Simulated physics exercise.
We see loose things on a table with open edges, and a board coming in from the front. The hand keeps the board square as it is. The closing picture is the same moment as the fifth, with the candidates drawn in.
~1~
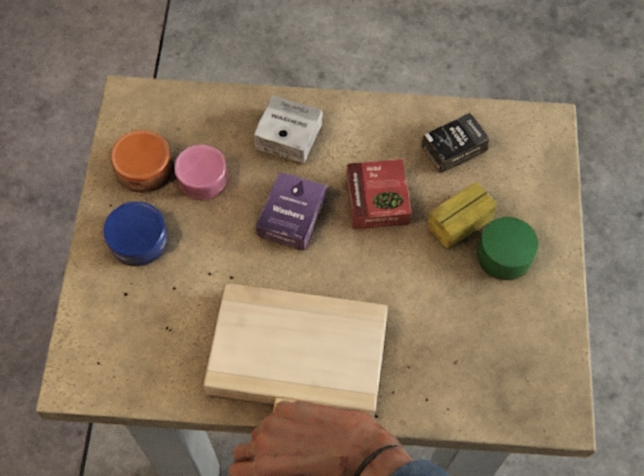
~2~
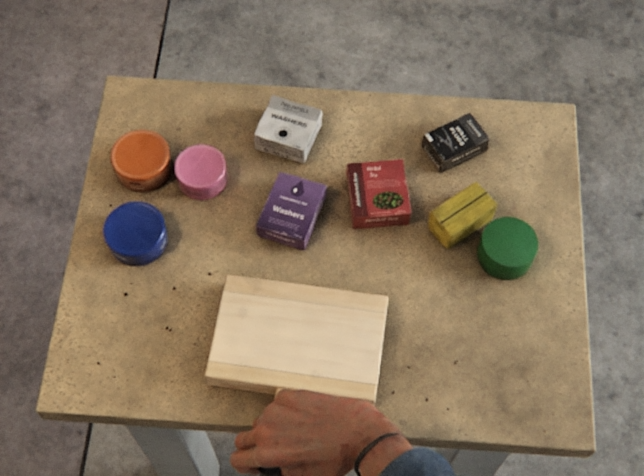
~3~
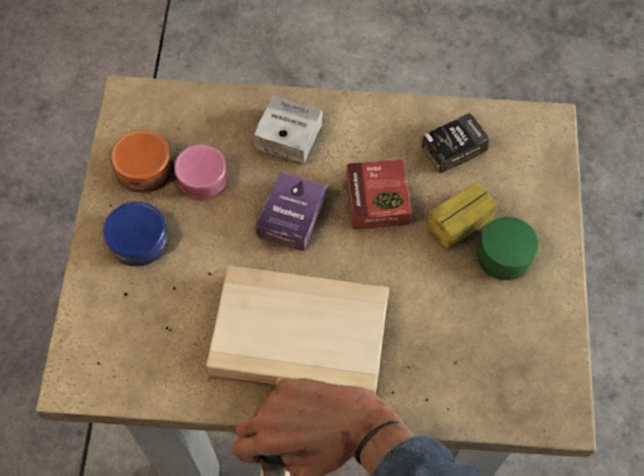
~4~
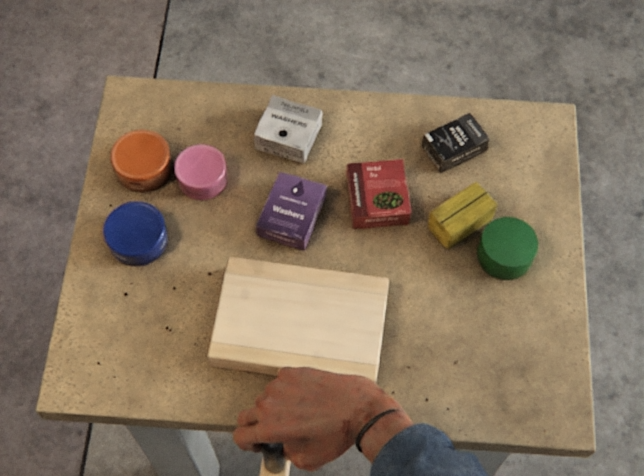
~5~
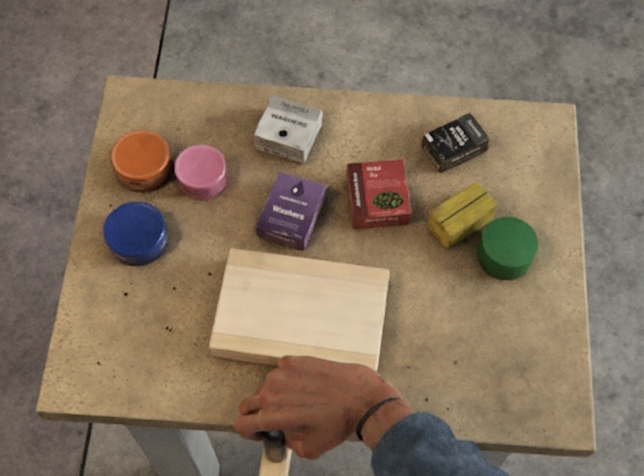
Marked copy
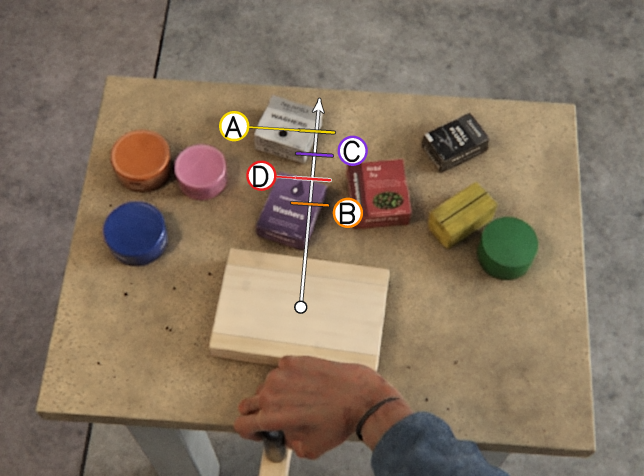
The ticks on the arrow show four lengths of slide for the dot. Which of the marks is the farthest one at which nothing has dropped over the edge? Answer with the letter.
No farther than B.
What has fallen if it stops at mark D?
It is the white box.
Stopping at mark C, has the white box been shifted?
Yes.
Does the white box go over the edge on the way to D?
By then, yes.
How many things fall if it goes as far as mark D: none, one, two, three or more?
By then, one.
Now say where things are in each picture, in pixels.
The first frame shows red box (378, 194); black box (456, 142); green tin (508, 249).
The second frame shows board (298, 335); blue jar (136, 235).
The third frame shows board (299, 326); yellow box (462, 216).
The fourth frame shows board (300, 316); pink jar (201, 173).
The fifth frame shows board (301, 308); red box (378, 194); black box (456, 142); green tin (508, 249).
On the copy, A at (316, 131); B at (310, 204); C at (314, 155); D at (312, 179); the arrow from (301, 307) to (320, 100); the white dot at (301, 307).
On B. First, board (304, 273); purple box (290, 195); orange jar (142, 161).
Then, board (308, 234); white box (289, 107); purple box (294, 158).
Finally, board (310, 211); white box (292, 87); purple box (296, 137); nothing has fallen.
By contrast, A drops the purple box, red box and white box; C drops the white box; D drops the white box.
